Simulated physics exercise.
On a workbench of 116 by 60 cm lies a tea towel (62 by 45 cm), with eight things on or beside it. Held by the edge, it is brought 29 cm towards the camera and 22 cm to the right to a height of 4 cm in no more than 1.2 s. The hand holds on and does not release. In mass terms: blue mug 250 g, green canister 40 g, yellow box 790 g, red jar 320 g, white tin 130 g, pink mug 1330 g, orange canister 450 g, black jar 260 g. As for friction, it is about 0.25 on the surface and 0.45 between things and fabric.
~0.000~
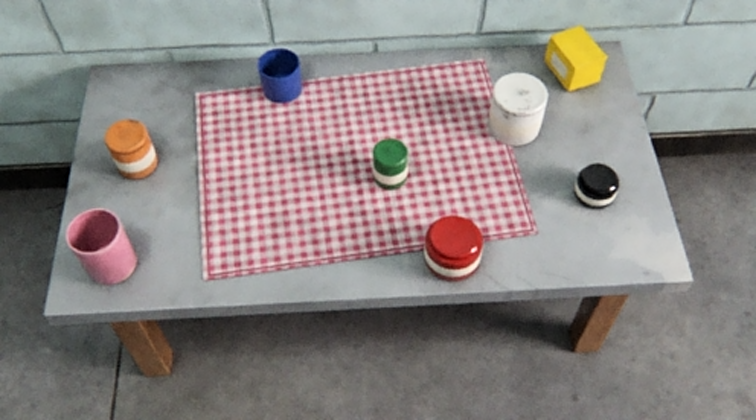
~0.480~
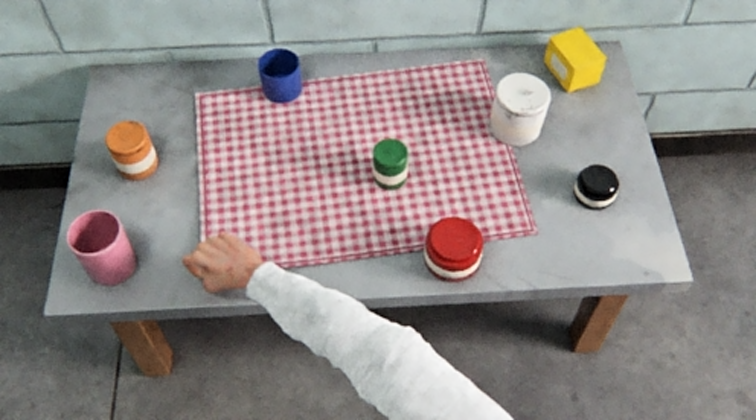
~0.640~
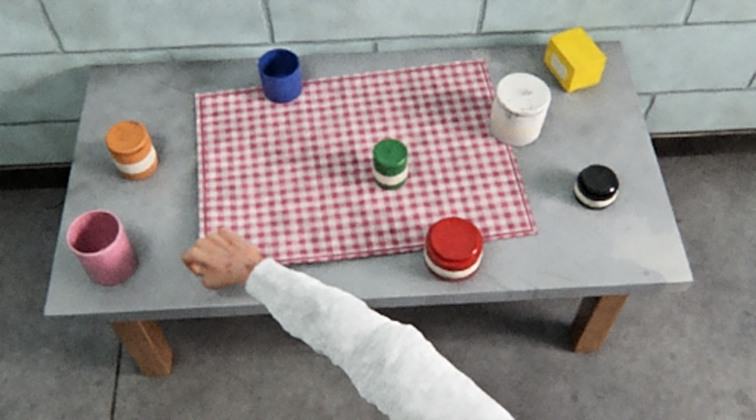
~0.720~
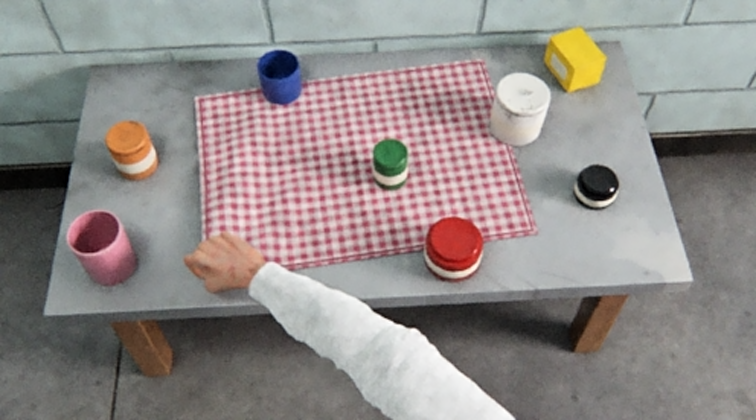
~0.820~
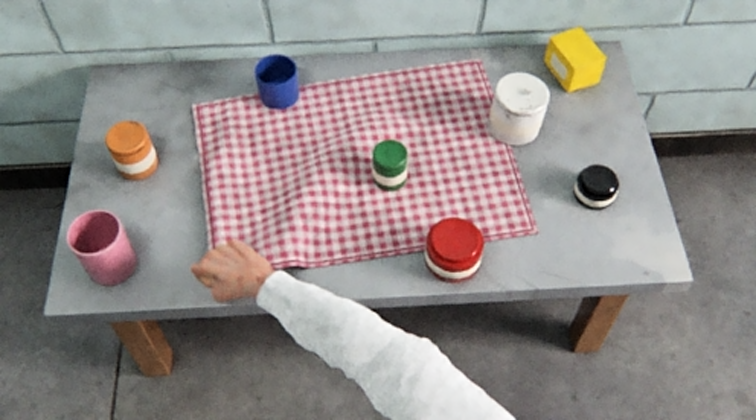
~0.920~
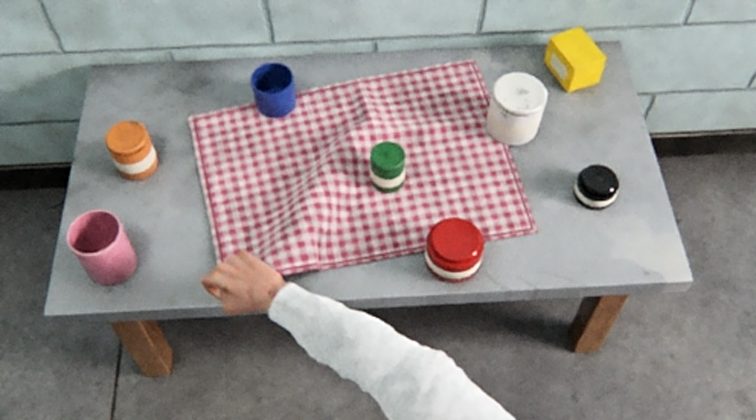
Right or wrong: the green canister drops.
Wrong, it stays on.
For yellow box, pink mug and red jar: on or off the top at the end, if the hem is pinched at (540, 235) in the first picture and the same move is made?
Afterwards yellow box is still on top, pink mug is still on top and red jar comes off.
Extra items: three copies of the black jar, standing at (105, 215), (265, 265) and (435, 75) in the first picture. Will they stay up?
Log, in listed order - kept / lost / kept.
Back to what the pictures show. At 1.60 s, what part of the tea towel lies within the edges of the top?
Roughly 80% of it.
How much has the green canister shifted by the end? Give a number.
Green canister: Roughly 15 cm.
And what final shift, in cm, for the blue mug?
Blue mug: About 35 cm.
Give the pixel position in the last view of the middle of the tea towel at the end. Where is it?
Close to (349, 218) in pixels.
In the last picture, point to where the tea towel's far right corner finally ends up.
It ends up approximately at (386, 91).
After 1.1 s, 95 % of the tea towel is still over the top; green canister 4 cm off its start, blue mug 12 cm off its start, white tin 3 cm off its start.
After 1.4 s, 90 % of the tea towel is still over the top; green canister 9 cm off its start, blue mug 22 cm off its start, white tin 6 cm off its start.
After 1.6 s, 80 % of the tea towel is still over the top; green canister on its side, 15 cm off its start at (418, 226), blue mug 31 cm off its start at (232, 184), white tin 9 cm off its start at (474, 95).
After 1.8 s, 75 % of the tea towel is still over the top; green canister on its side, 14 cm off its start, blue mug 34 cm off its start, white tin 10 cm off its start.
After 3.4 s, 75 % of the tea towel is still over the top; green canister on its side, 14 cm off its start at (417, 226), blue mug 34 cm off its start at (231, 200), white tin 10 cm off its start at (469, 100), red jar 5 cm off its start at (474, 257).
